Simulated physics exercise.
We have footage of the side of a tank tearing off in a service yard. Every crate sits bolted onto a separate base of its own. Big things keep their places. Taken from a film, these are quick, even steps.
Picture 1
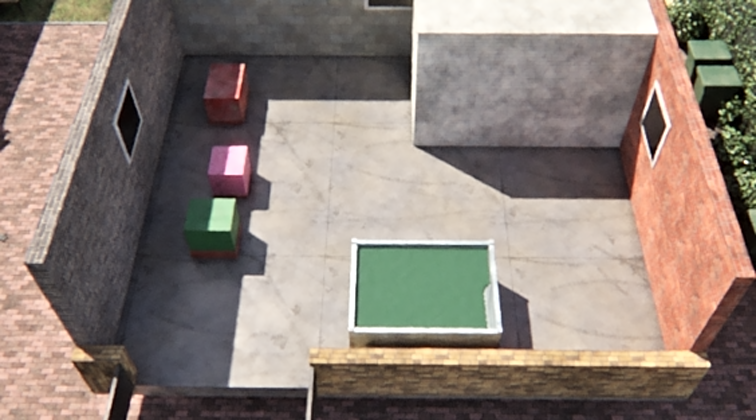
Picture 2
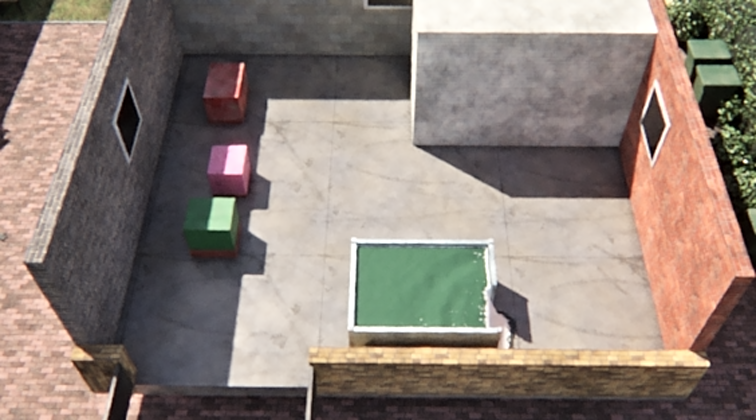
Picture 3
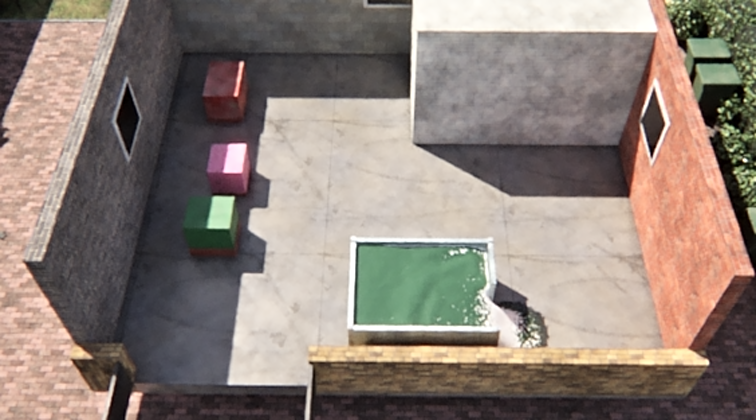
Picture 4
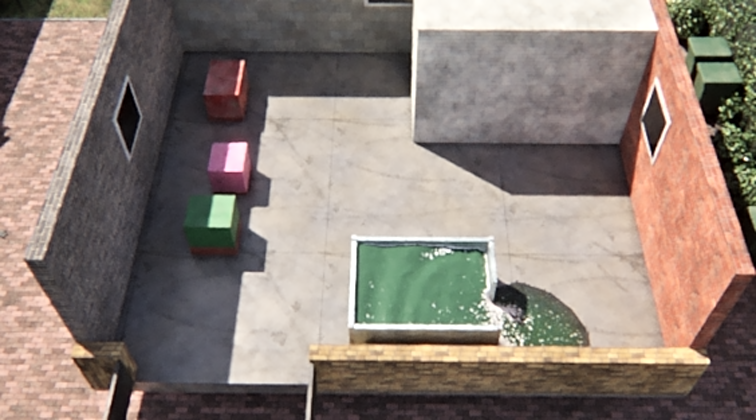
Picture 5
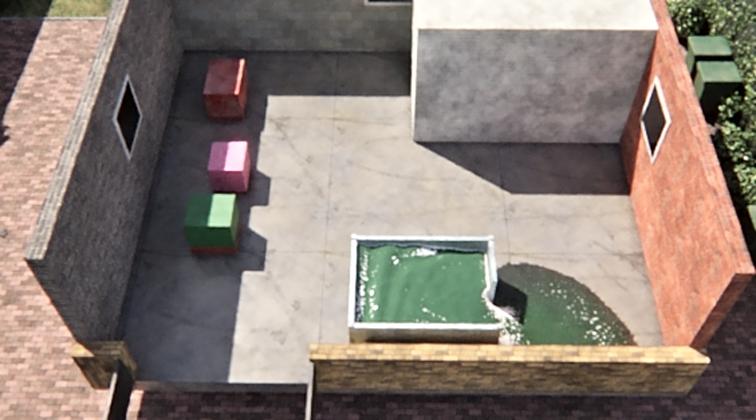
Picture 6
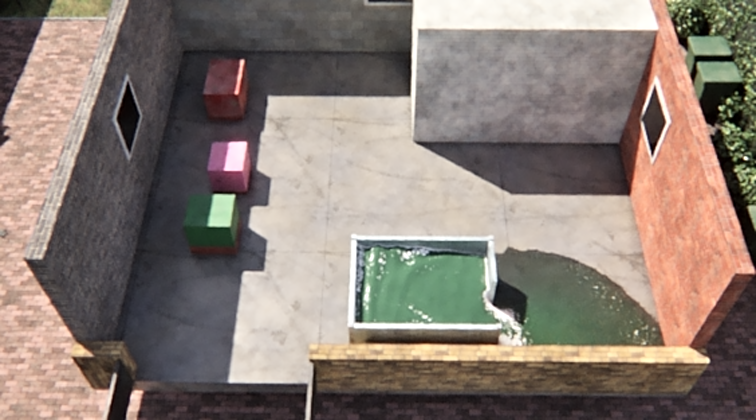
Green water pours from the tank's right side and spreads across the yard floor.
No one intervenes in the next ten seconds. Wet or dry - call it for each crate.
Calls: Red crate - dry; green crate - dry; pink crate - wet.
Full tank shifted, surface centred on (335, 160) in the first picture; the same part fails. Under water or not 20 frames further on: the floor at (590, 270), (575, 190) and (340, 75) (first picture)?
The first spot is inundated, the second inundated, and the third not reached.
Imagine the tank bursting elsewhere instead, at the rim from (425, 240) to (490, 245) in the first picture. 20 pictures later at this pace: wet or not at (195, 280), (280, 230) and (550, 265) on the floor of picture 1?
Order as asked: Untouched, untouched, swamped.
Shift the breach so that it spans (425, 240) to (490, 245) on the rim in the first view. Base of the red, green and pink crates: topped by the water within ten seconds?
Then red crate gets flooded, green crate is untouched and pink crate gets flooded.
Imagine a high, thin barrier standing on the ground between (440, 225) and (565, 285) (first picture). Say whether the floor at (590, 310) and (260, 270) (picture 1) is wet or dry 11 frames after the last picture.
Reached, untouched.
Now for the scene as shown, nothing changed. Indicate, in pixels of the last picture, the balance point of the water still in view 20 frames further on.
I'd put it at around (523, 270).
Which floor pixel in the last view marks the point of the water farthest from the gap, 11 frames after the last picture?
About (619, 143).
A moment on, water covers 15 % of the floor; the red crate not reached, the green crate not reached, the pink crate not reached.
Next, water covers 20 % of the floor; the red crate not reached, the green crate not reached, the pink crate not reached.
Then, water covers 30 % of the floor; the red crate not reached, the green crate not reached, the pink crate not reached.
Later, water covers 60 % of the floor; the red crate water round its plinth, the green crate water round its plinth, the pink crate water round its plinth.
In the end, water covers 85 % of the floor; the red crate stayed above the water, the green crate stayed above the water, the pink crate was topped.
